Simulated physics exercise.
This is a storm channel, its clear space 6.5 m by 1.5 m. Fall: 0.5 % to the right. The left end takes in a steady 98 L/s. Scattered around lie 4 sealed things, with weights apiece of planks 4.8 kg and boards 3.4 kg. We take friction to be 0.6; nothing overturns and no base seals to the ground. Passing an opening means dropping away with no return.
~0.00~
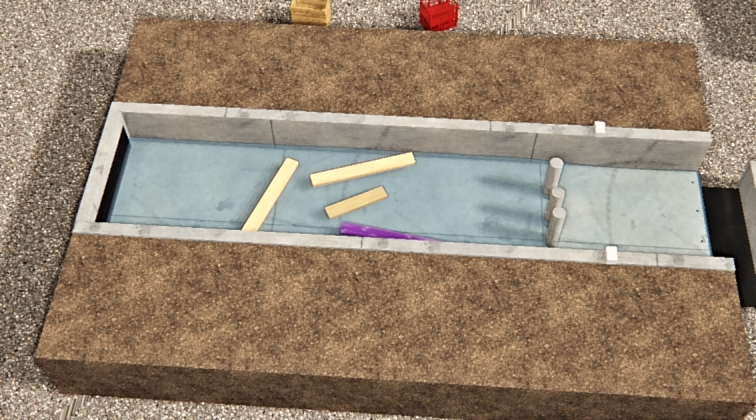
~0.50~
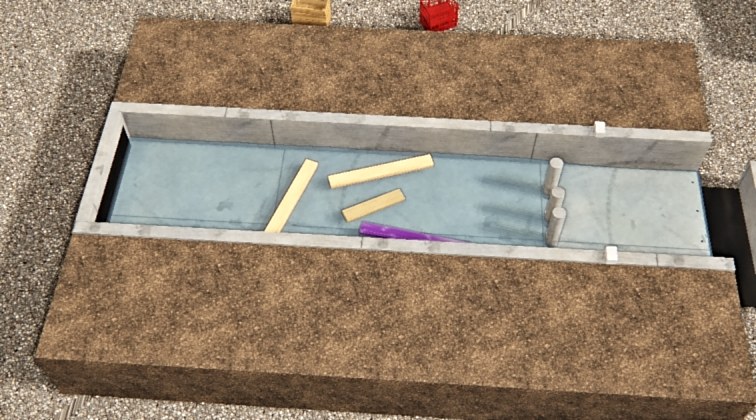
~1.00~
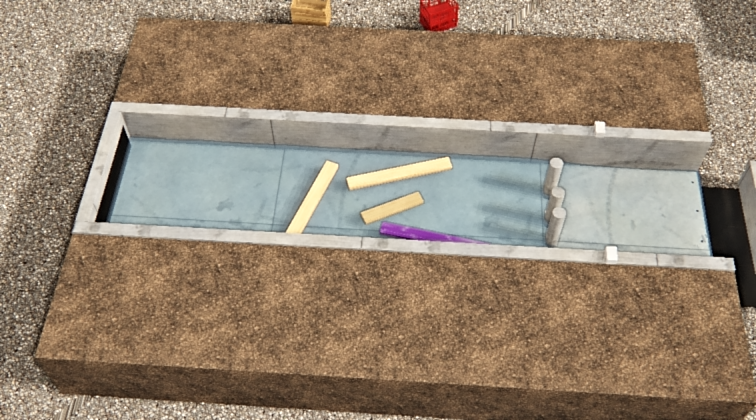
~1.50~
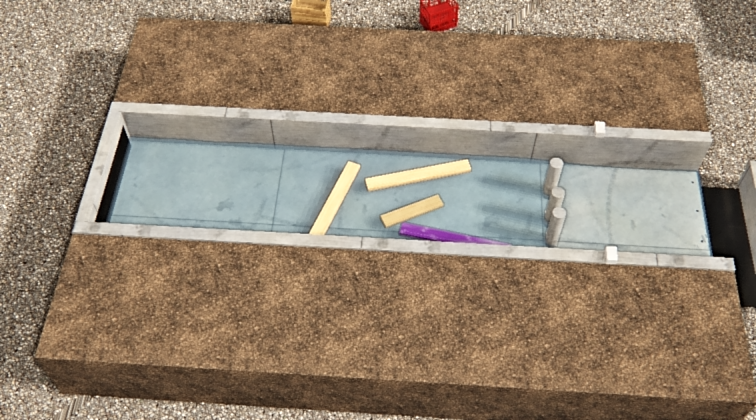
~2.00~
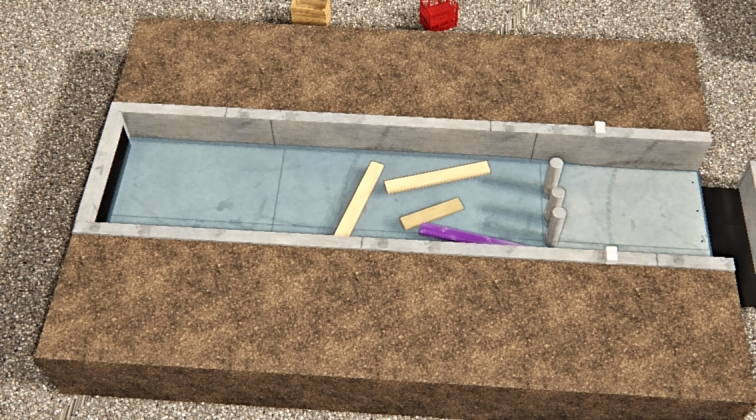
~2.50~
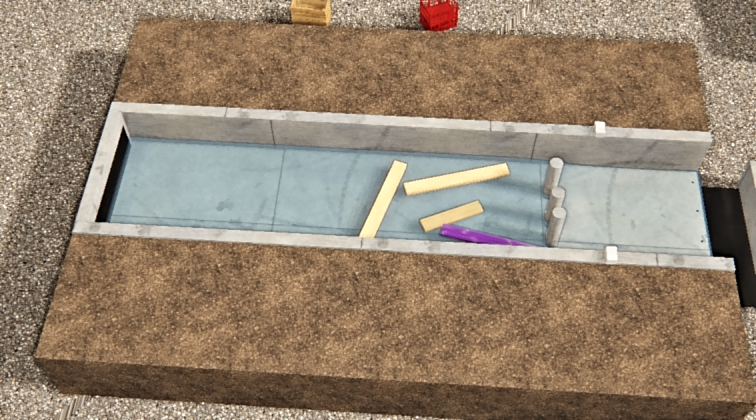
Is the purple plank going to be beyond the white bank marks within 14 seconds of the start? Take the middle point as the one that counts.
Oh, that one gets there.
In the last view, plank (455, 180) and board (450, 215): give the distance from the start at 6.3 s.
In order, gone out for the first and 200 cm for the second.
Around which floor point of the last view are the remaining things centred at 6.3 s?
I'd say about (530, 226) in the last view.
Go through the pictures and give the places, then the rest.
The purple plank at (395, 237) floats; about 1070 L in view; 0 of 4 have shifted, in the first frame.
The purple plank at (415, 237), afloat, 21 cm from its start; 13 cm deep round most things; 4 of 4 have shifted, in the second frame.
The purple plank at (435, 238) floats, 43 cm from its start; about 1070 L in view; 4 of 4 have shifted, in the third frame.
The purple plank at (455, 239), afloat, 65 cm from its start; about 1070 L in view; 4 of 4 have shifted, in the fourth frame.
The purple plank at (475, 239) floats, 86 cm from its start; 13 cm deep round most things; 4 of 4 have shifted, in the fifth frame.
The purple plank at (496, 242) floats, 108 cm from its start; 13 cm deep round most things; 4 of 4 have shifted, in the sixth frame.
After 3.5 s the purple plank is near (566, 248), 1.8 m from its start, afloat; 0 of 4 are over the mark; 4 afloat.
After 6.3 s the purple plank has gone out; 2 of 4 are over the mark; 2 afloat.
After 10.0 s the purple plank has gone out; 2 of 4 are over the mark; 2 afloat.
After 14.0 s the purple plank has gone out; 3 of 4 are over the mark; 1 afloat.
